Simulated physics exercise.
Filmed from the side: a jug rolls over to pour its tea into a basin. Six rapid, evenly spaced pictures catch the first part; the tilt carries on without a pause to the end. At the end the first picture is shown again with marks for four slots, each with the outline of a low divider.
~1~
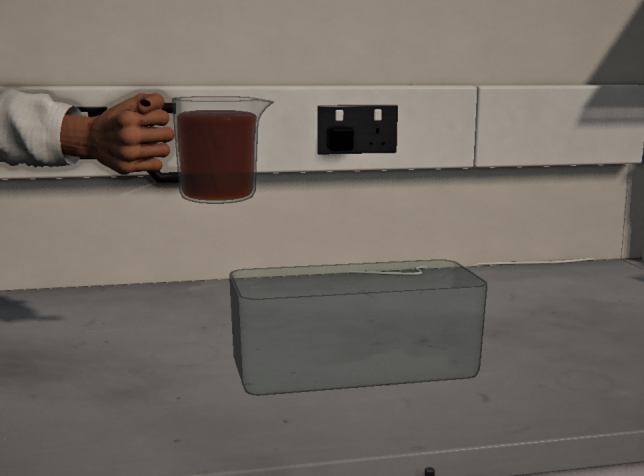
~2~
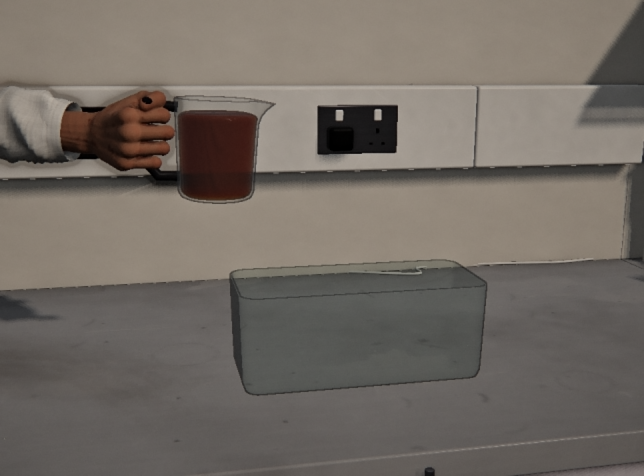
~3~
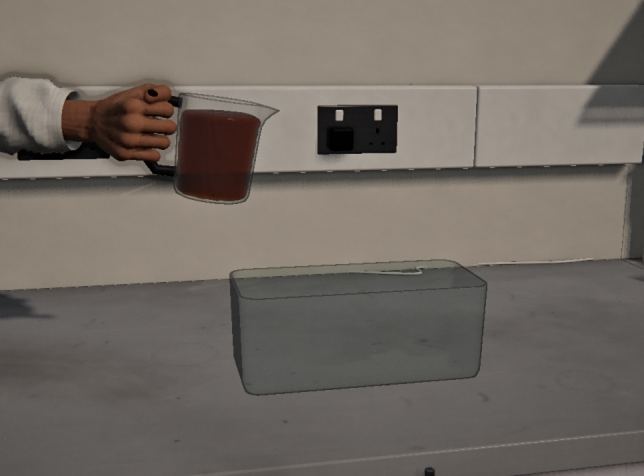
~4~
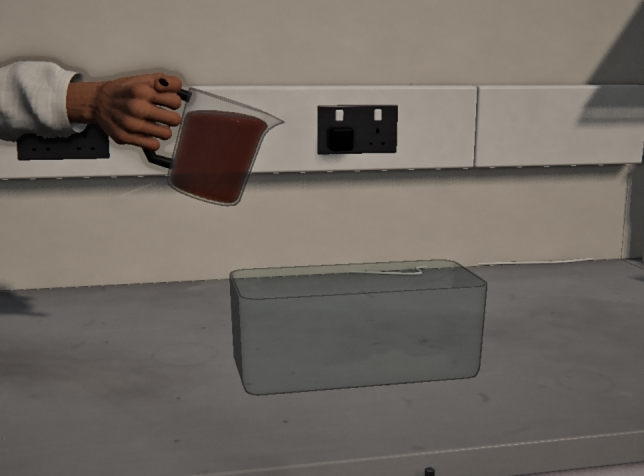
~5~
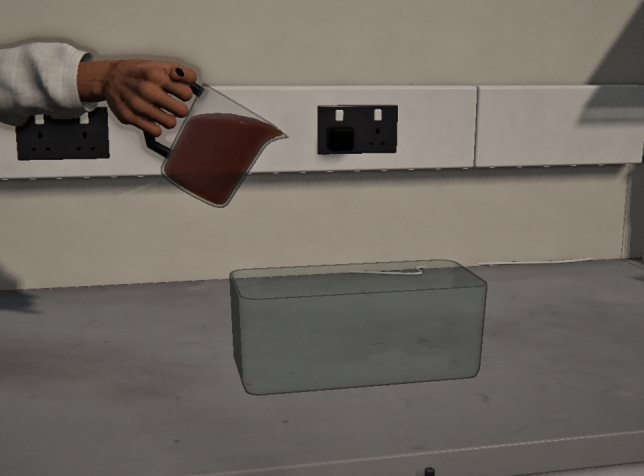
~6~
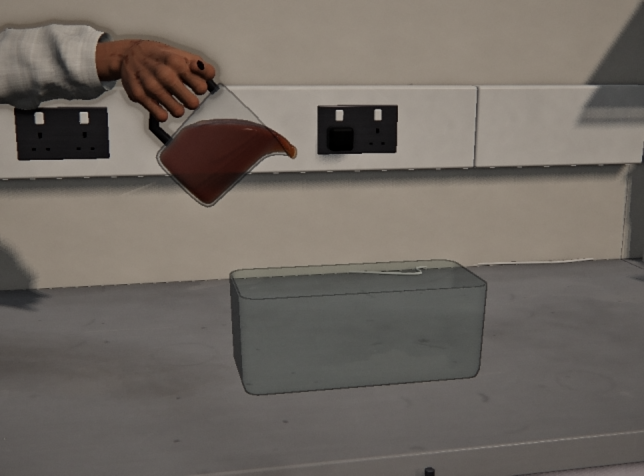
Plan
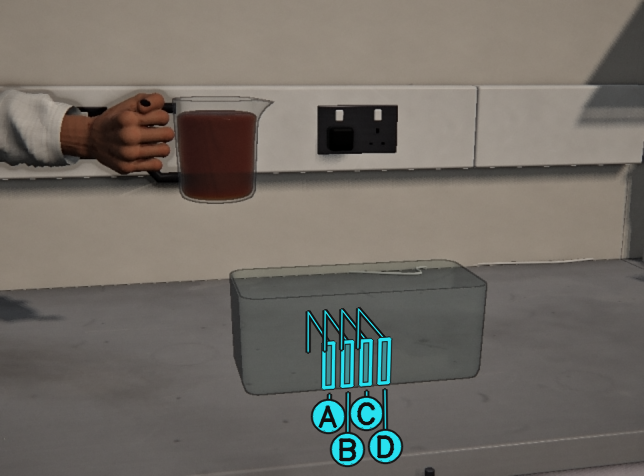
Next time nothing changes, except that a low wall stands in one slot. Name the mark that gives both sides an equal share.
Take A.
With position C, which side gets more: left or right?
The left side.
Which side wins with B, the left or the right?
More ends on the left.
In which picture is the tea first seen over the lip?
Picture 6.
On the marked copy, A at (329, 394); B at (348, 393); C at (366, 391); D at (384, 390).
Choosing A, about 48 % ends left of the wall and 50 % right of it; 3 % is lost outside.
Choosing B, about 74 % ends left of the wall and 18 % right of it; 8 % is lost outside.
Choosing C, about 88 % ends left of the wall and 3 % right of it; 9 % is lost outside.
Choosing D, about 88 % ends left of the wall and 6 % right of it; 6 % is lost outside.
